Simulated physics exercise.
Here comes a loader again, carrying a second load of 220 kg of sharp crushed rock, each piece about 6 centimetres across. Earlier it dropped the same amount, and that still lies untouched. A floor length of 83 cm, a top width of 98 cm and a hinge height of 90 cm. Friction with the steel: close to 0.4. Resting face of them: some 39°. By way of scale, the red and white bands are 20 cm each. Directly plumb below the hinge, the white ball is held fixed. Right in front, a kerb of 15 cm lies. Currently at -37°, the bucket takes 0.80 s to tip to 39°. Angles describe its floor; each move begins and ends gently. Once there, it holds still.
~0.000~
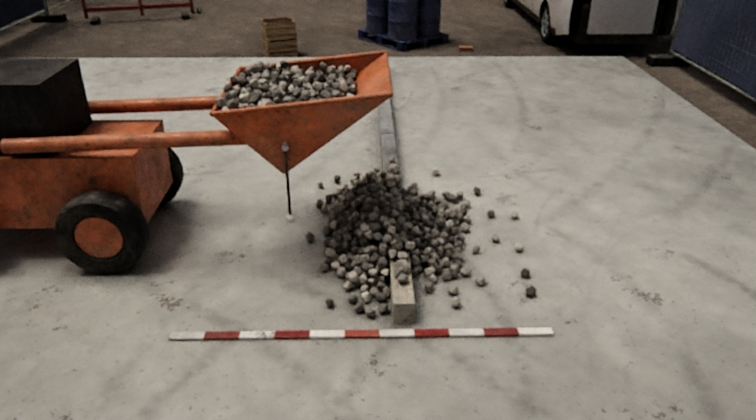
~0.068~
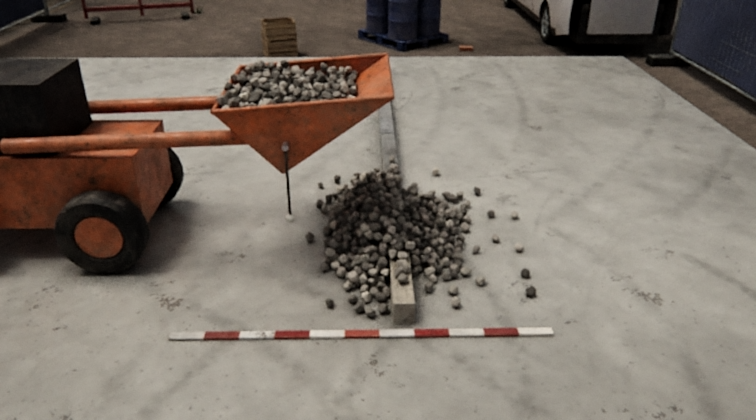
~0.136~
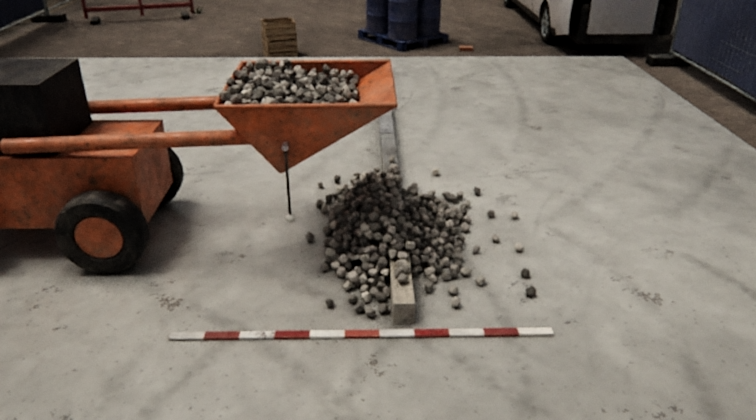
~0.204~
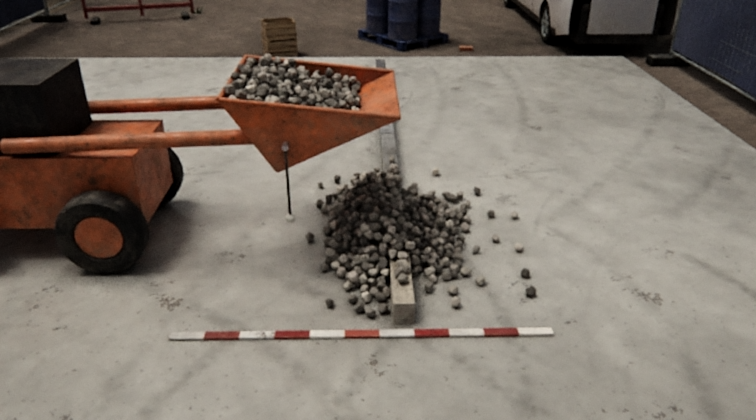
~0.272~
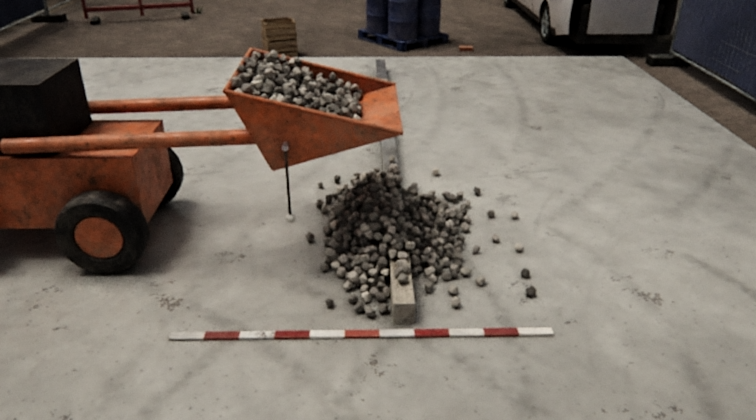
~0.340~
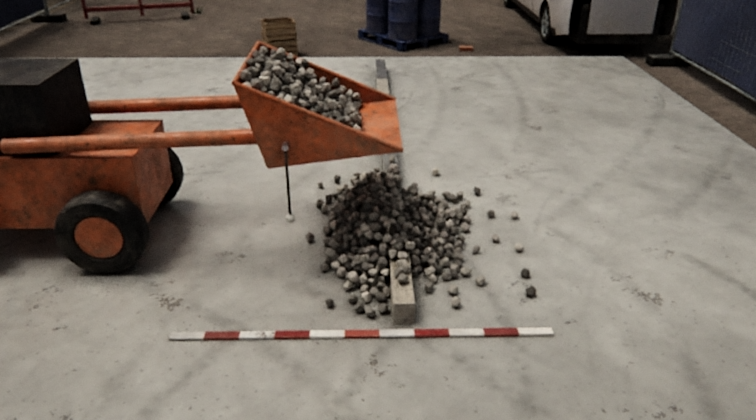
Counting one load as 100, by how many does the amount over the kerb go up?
By about 54 out of 100.
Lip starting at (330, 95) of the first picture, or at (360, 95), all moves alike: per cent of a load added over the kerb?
About 0 per cent for the first, 15 per cent for the second.
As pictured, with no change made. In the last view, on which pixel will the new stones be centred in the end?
Middle: Approx. (414, 212) px.
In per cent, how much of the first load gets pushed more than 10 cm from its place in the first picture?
I'd put it at about 5 per cent.
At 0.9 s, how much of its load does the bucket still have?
Roughly 90 parts in a hundred of the load.
After 0.6 s the floor is at 27°; in per cent of one load, 100 in the bucket, 76 on this side of the kerb, 24 over the kerb; the foremost stones are at (501, 231).
After 0.9 s the floor is at 39°; in per cent of one load, 91 in the bucket, 85 on this side of the kerb, 24 over the kerb; the foremost stones are at (501, 231).
After 1.2 s the floor is at 39°; in per cent of one load, 40 in the bucket, 108 on this side of the kerb, 52 over the kerb; the foremost stones are at (504, 236).
After 3.6 s the floor is at 39°; in per cent of one load, 16 in the bucket, 106 on this side of the kerb, 78 over the kerb; the foremost stones are at (534, 224). Net gain over the kerb, 54.
